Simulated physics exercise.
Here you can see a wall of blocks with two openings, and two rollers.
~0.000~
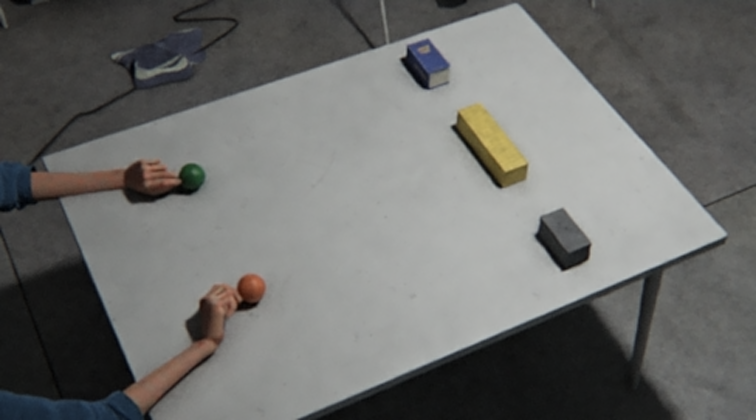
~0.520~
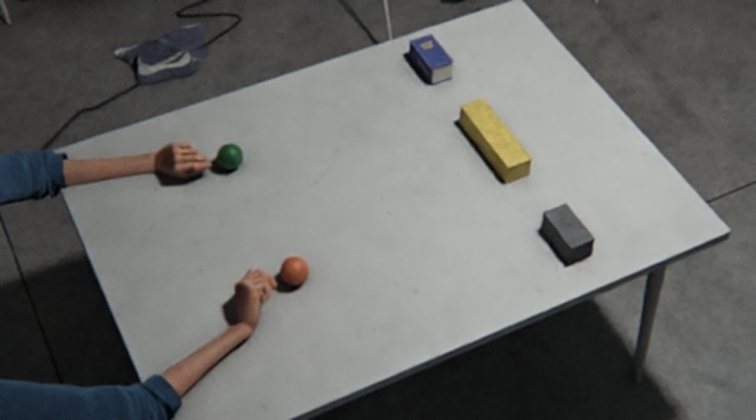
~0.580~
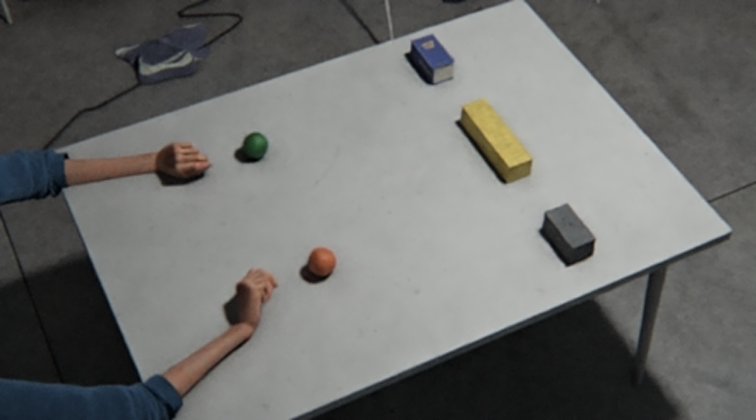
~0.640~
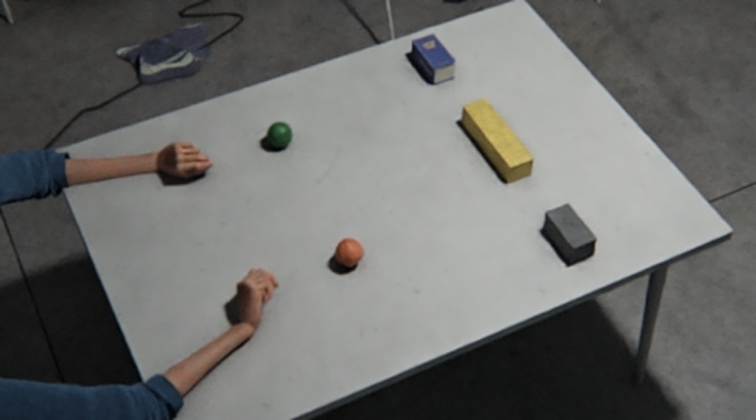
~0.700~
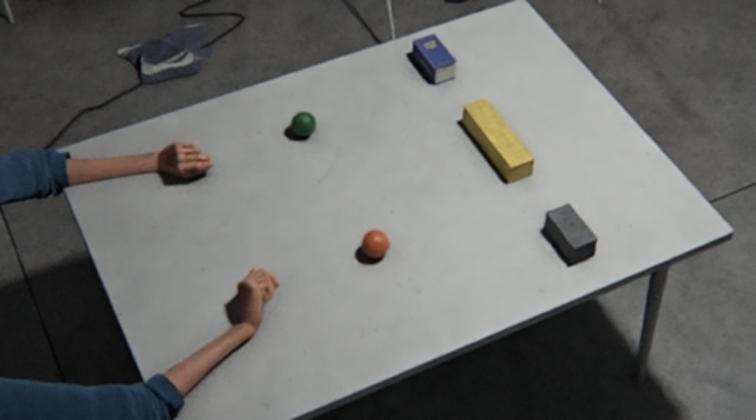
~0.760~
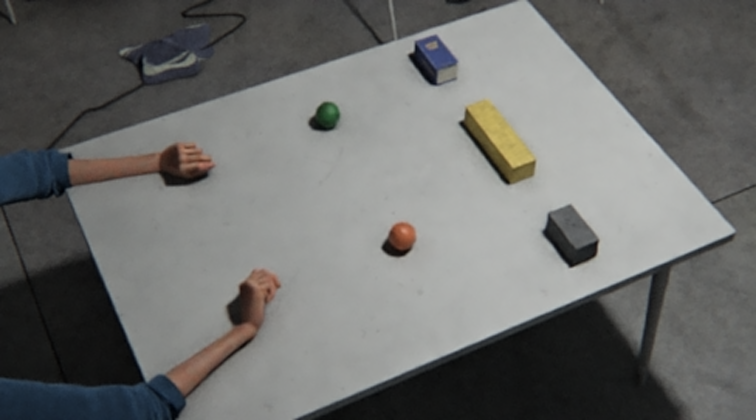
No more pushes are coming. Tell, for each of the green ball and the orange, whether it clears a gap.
Clears a gap - green ball: No, orange: Yes.
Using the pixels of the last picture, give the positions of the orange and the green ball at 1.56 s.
You'll find the orange close to (701, 148) and the green ball close to (384, 69).
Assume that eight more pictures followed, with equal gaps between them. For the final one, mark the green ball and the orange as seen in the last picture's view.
Green ball: (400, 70); orange: (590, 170).
Around 1.06 s, green ball coming back near (415, 72); orange heading on near (523, 195).
Around 1.56 s, green ball coming back near (384, 69); orange heading on near (701, 147).
Around 1.98 s, green ball coming back near (362, 65); orange heading on.
Finally (2.3 s), the green ball is stopped; the orange gets between the blocks.
